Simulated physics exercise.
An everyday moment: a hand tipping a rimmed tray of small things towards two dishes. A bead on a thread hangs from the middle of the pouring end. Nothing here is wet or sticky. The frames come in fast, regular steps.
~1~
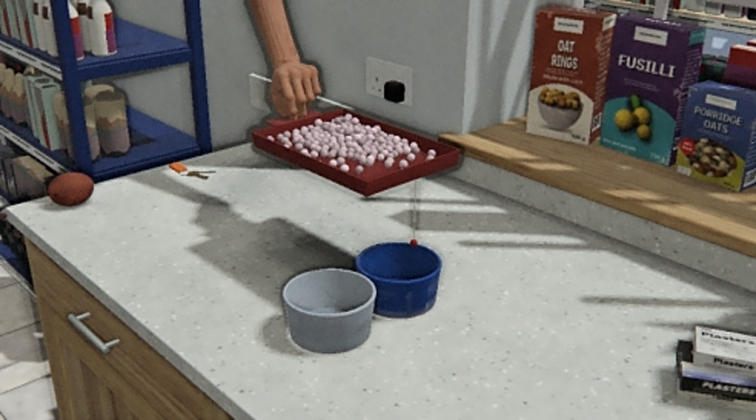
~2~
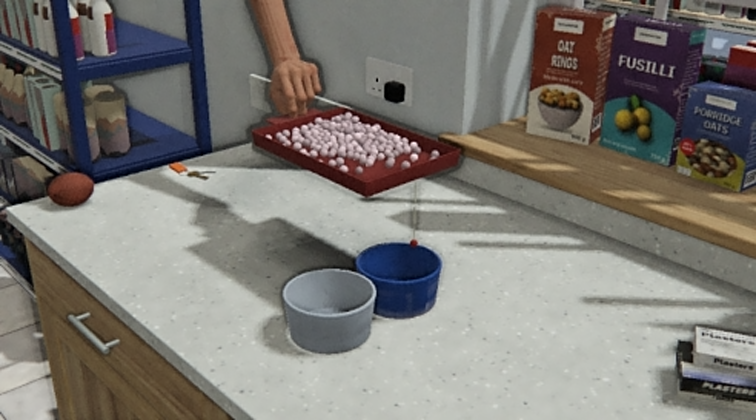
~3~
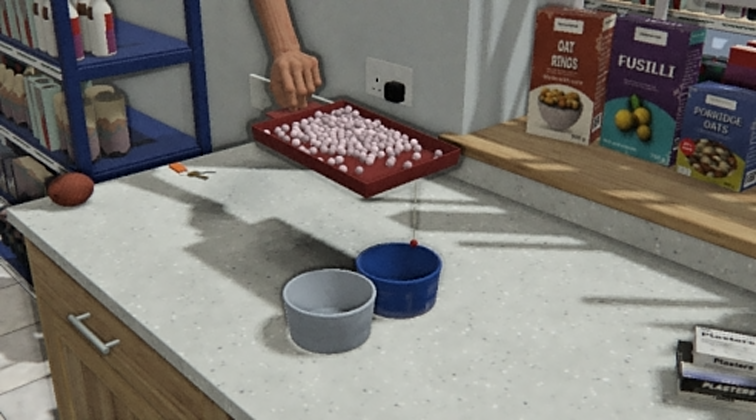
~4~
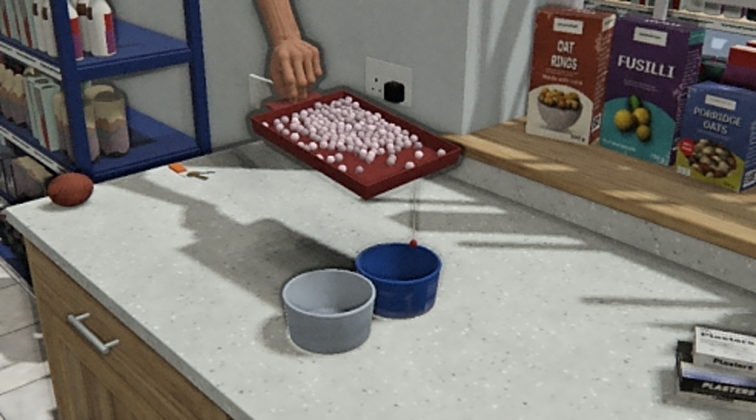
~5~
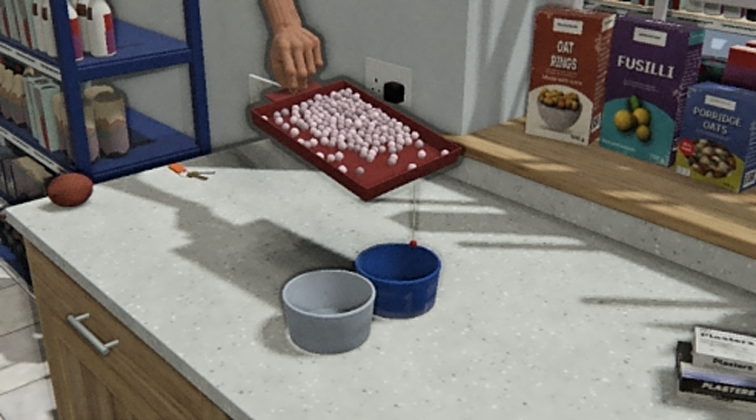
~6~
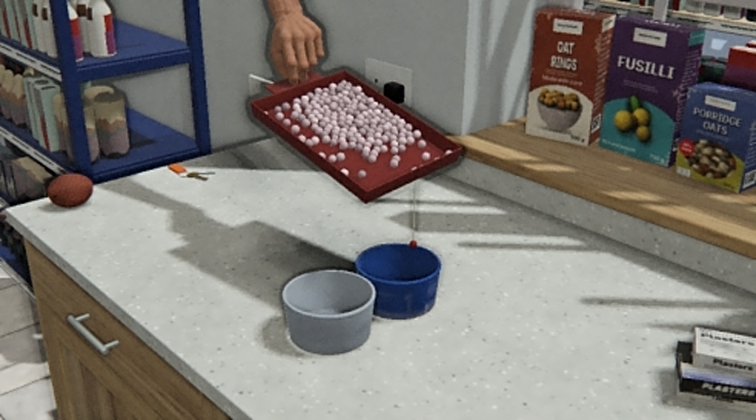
On a speckled kitchen counter, a hand gradually tilts a red tray, shifting small pale balls.
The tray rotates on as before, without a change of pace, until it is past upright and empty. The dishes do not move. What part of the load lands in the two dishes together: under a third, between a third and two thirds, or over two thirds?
Together they catch from one third to two thirds.
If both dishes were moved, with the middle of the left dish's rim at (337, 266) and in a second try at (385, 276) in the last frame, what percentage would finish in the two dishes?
First some 10, then 80 per cent.
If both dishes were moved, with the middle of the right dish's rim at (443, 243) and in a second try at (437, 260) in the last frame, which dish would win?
At the first place the left one, at the second left.
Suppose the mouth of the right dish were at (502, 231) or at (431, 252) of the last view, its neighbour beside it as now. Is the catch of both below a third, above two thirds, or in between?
At the first place under a third, at the second beyond two thirds.
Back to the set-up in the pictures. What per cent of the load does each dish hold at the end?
The left dish has 20 per cent, the right dish has 30.
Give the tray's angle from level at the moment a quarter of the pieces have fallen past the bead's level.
At about 85°.
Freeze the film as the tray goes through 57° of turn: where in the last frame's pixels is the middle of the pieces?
Roughly at (384, 158).
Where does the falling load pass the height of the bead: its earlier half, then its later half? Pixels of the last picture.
At about (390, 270), then at (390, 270).
Soon after the last picture, tray tipped steeply; nearly all on the tray; a stray few in the left dish; a stray few outside both; a small part in the air.
A little later, tray tipped right over; about a third on the tray; a small part in the left dish; a small part in the right dish; about a quarter outside both; about a quarter in the air.
Later still, tray tipped past a quarter turn; about a quarter in the left dish; about a third in the right dish; about half outside both.
By the end, tray tipped past a quarter turn; about a quarter in the left dish; about a third in the right dish; about half outside both.
